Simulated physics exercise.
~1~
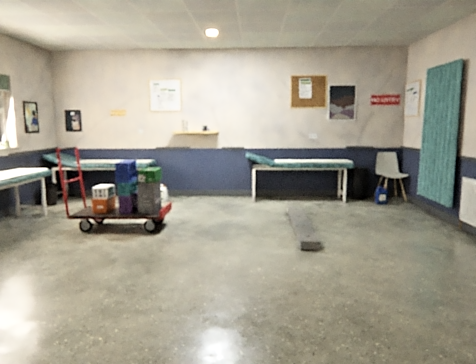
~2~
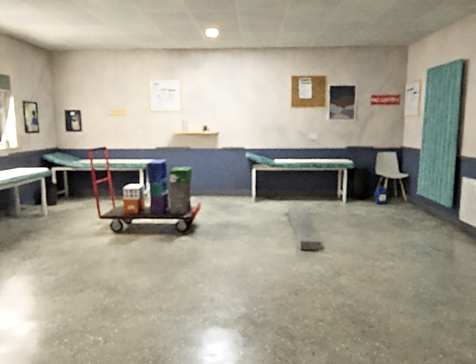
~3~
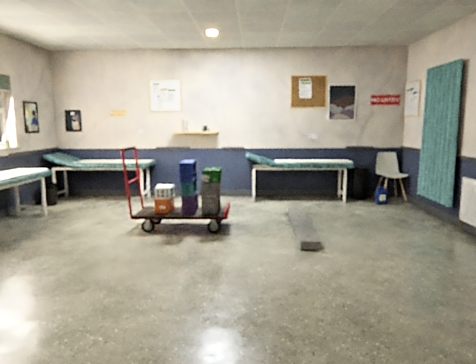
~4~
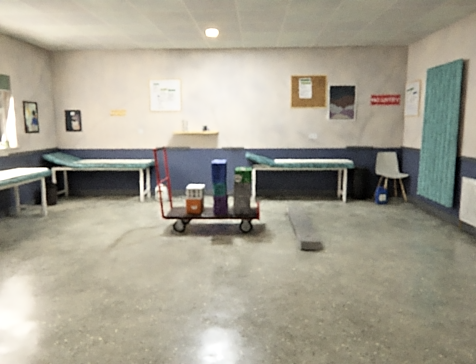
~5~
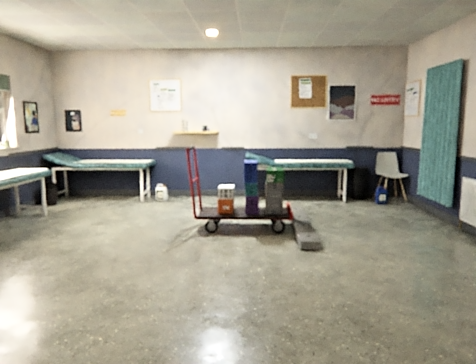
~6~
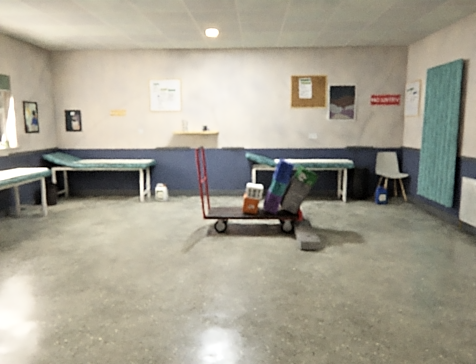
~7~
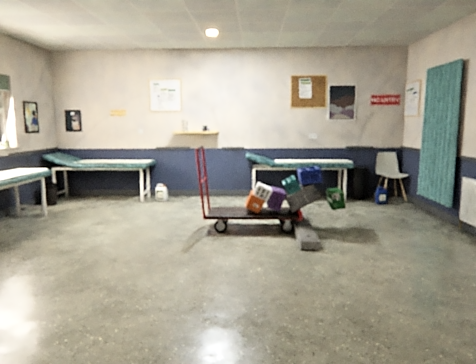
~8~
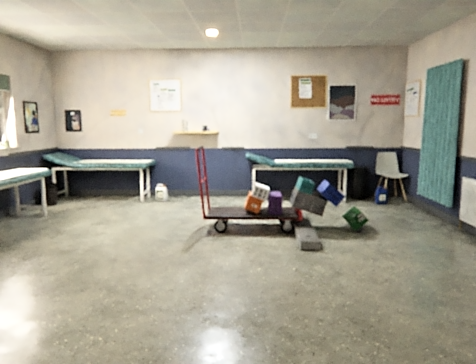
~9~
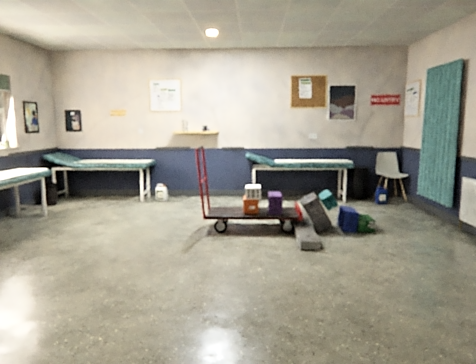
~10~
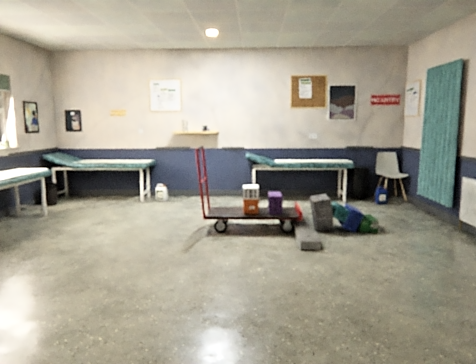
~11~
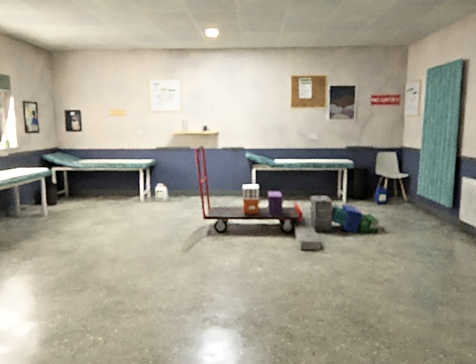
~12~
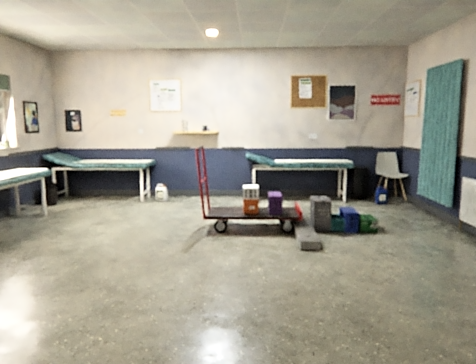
A flat trolley with a red handle rolled right across the room, carrying a cluster of coloured boxes, and stopped abruptly at a grey block; several tipped forward and tumbled onto the floor beyond it, while a few stayed on the deck.
